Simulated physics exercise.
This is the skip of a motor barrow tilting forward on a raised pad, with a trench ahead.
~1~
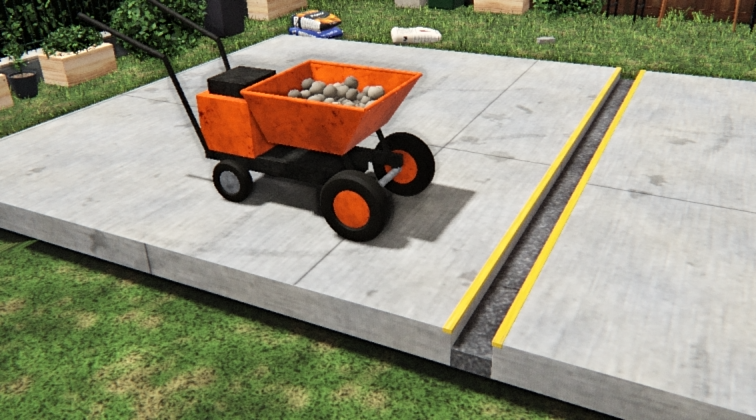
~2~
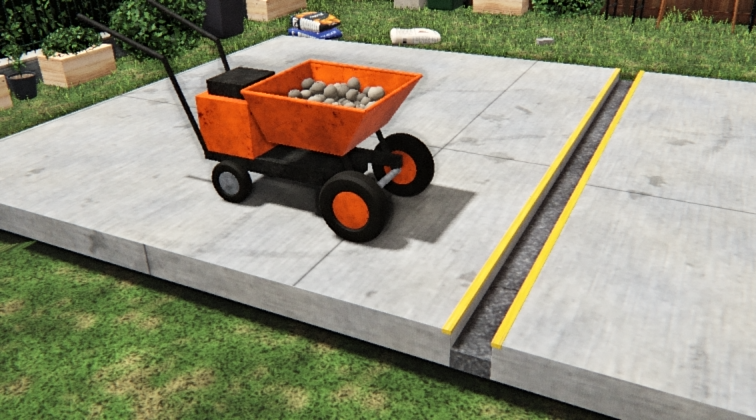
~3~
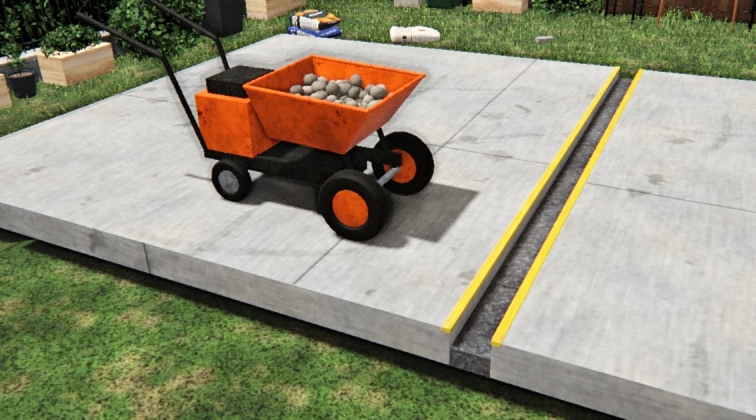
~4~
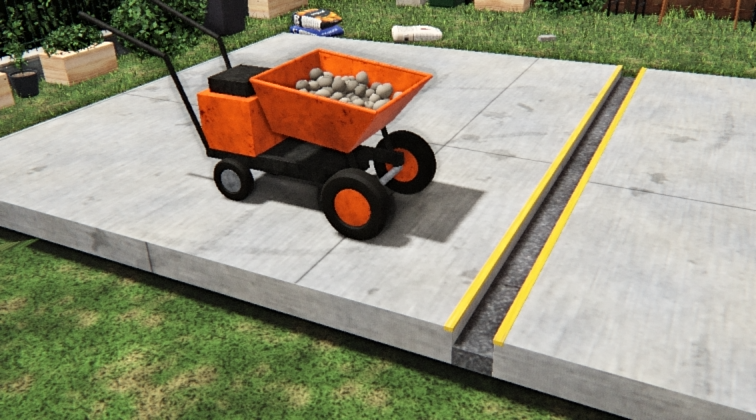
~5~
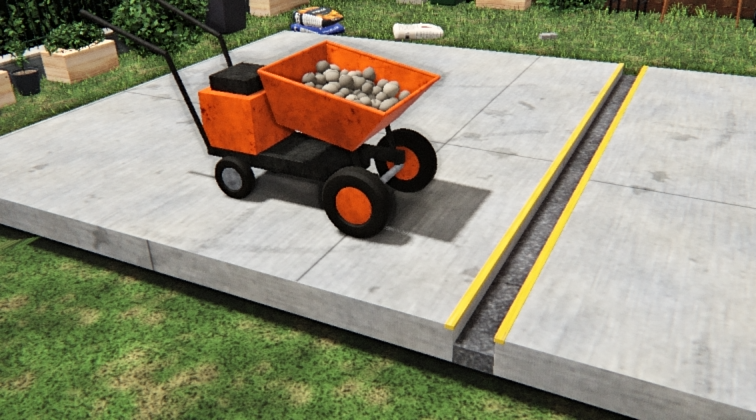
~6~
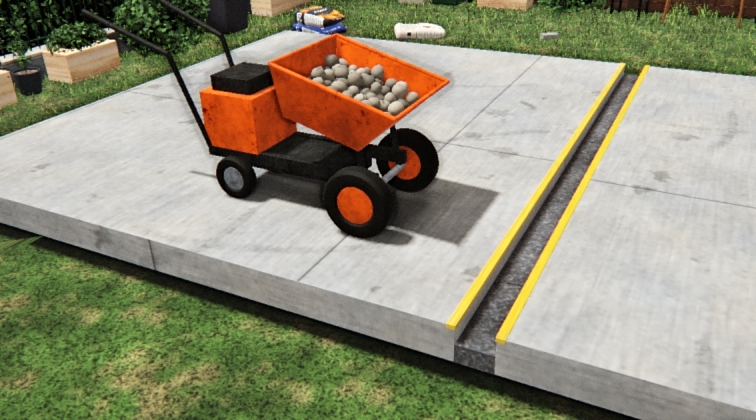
An orange motor barrow loaded with rounded stones stood on a raised concrete pad beside a narrow, yellow-edged trench, and its skip, level at first, gradually tilted forward to the right while the wheels barely moved.
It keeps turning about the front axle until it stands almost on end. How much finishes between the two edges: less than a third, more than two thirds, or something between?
The trench takes from one third to two thirds.
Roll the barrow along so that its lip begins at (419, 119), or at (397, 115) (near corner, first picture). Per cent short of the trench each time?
In turn 0 and 0 in a hundred.
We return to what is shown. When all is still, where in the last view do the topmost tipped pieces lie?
Around (496, 218).
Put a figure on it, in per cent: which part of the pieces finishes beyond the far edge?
About 15 per cent.
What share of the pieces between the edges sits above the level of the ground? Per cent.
Close to 40 per cent.
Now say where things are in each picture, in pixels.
The first picture shows lip of the skip near (365, 111), level; top of the load near (331, 92), river pebbles; first edge of the trench near (470, 294); far edge near (517, 306), the trench under half as wide as the skip, and about half as deep as wide.
The second picture shows lip of the skip near (365, 112), level; top of the load near (331, 93).
The third picture shows lip of the skip near (369, 112), tipped barely; top of the load near (333, 90).
The fourth picture shows lip of the skip near (377, 113), tipped a little; top of the load near (338, 87).
The fifth picture shows lip of the skip near (385, 115), tipped a little; top of the load near (320, 81).
The sixth picture shows lip of the skip near (395, 120), tipped clearly; top of the load near (328, 75); first edge of the trench near (474, 290); far edge near (520, 302).
Shortly afterwards, skip tipped steeply; the whole lot in the skip.
Next, skip tipped steeply; all but a few in the skip; only a few short of the trench; only a few in or heaped over the trench; only a few falling.
Some moments later, skip tipped right over; near a quarter in the skip; near a quarter short of the trench; near half in or heaped over the trench; a little beyond it; only a few falling.
In the end, skip tipped right over; near a third short of the trench; near half in or heaped over the trench; a little beyond it.
